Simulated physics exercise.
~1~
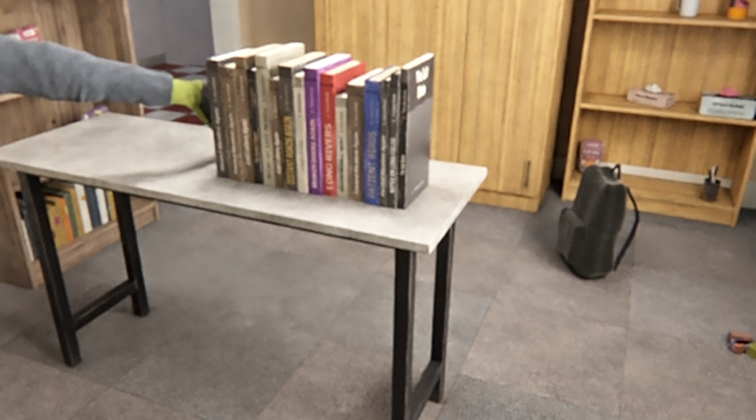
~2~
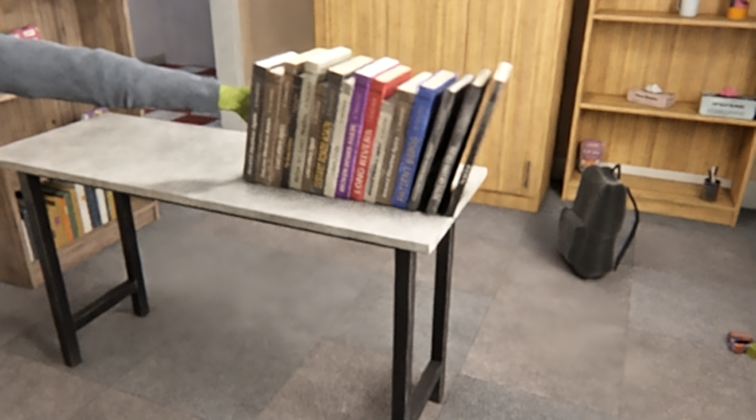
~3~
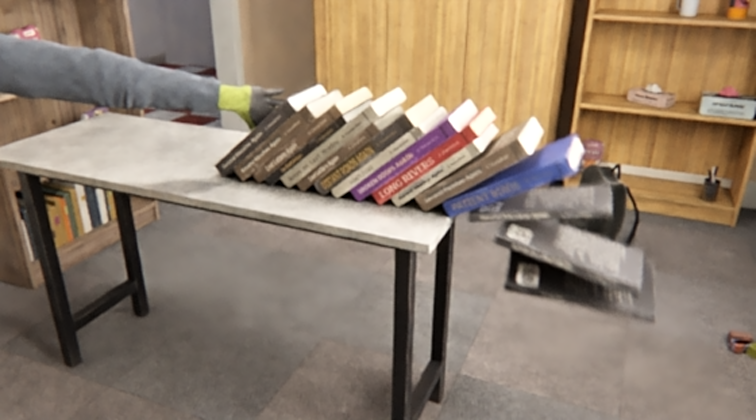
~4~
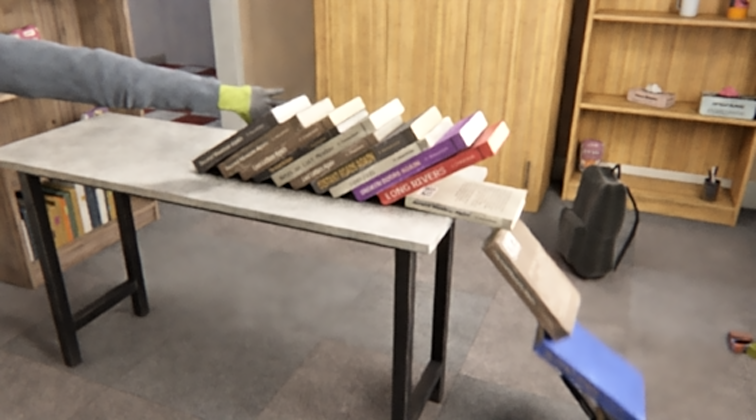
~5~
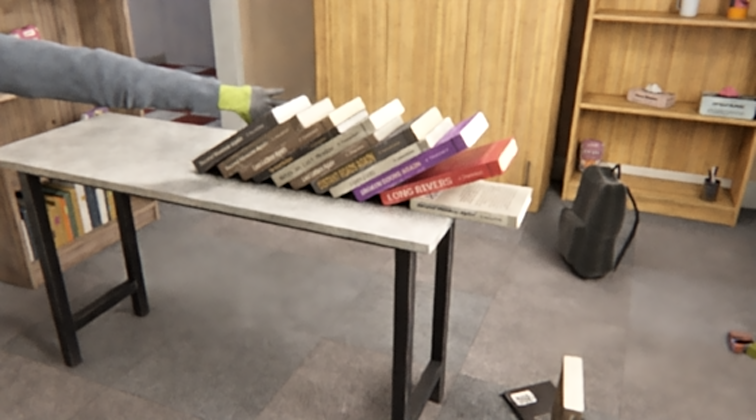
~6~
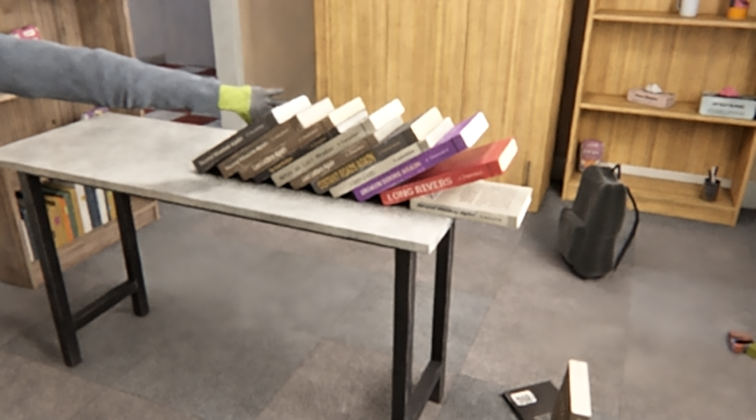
A gloved hand pushes a row of upright books rightward along a table, making them lean and topple, and several at the right end, including a blue one, drop to the floor. The rest stay slanted on the table, the red book resting over a pale one jutting past the edge.
